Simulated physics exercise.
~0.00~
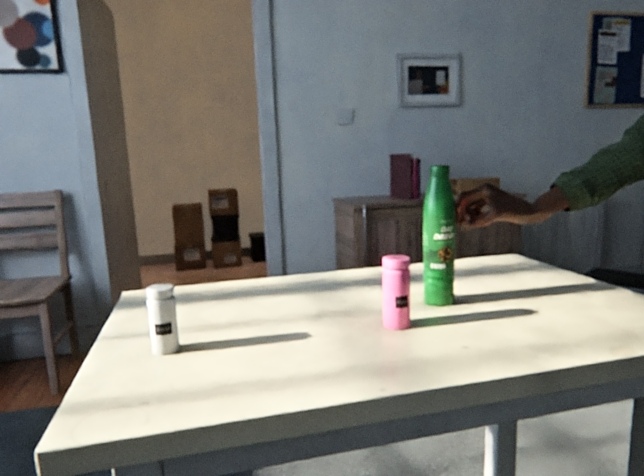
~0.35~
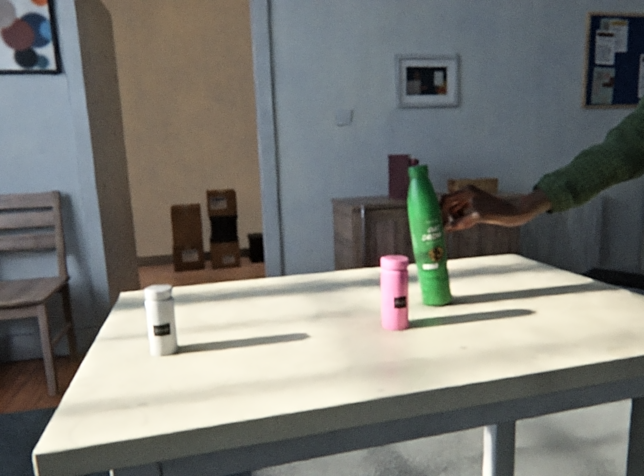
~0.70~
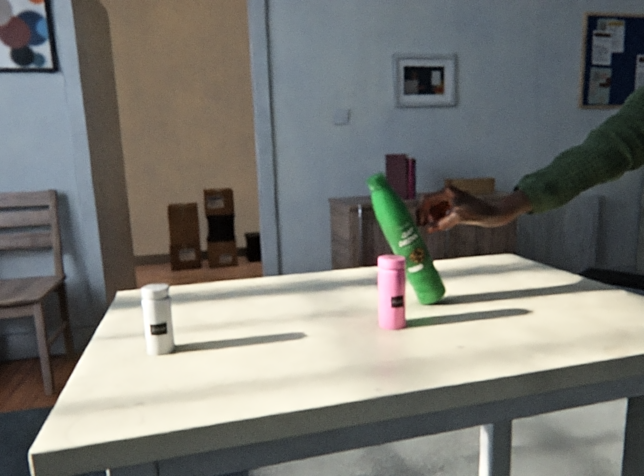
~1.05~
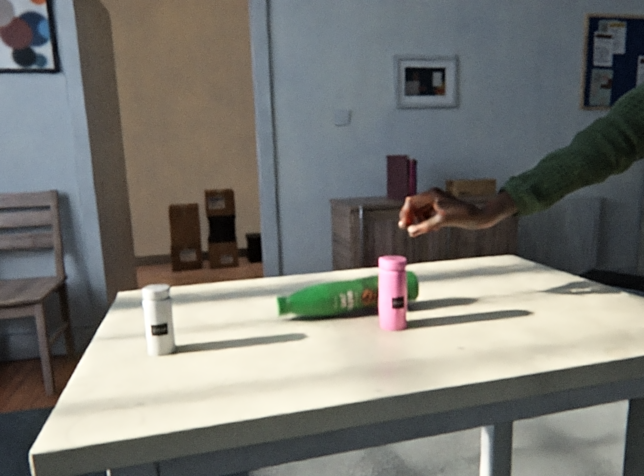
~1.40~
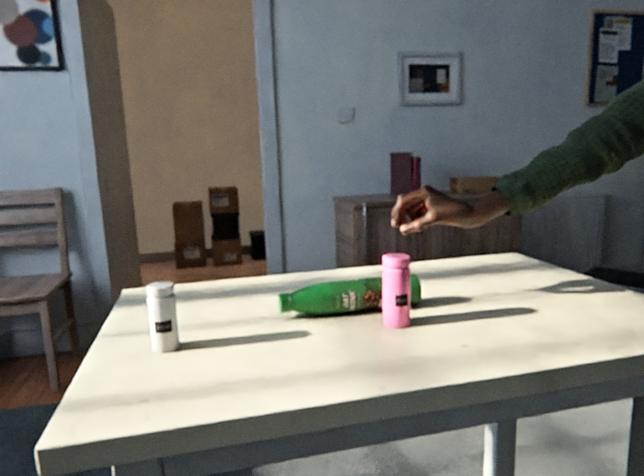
Green bottle tipping left under a hand's push and toppling onto its side behind a pink shaker, a white shaker standing nearby.
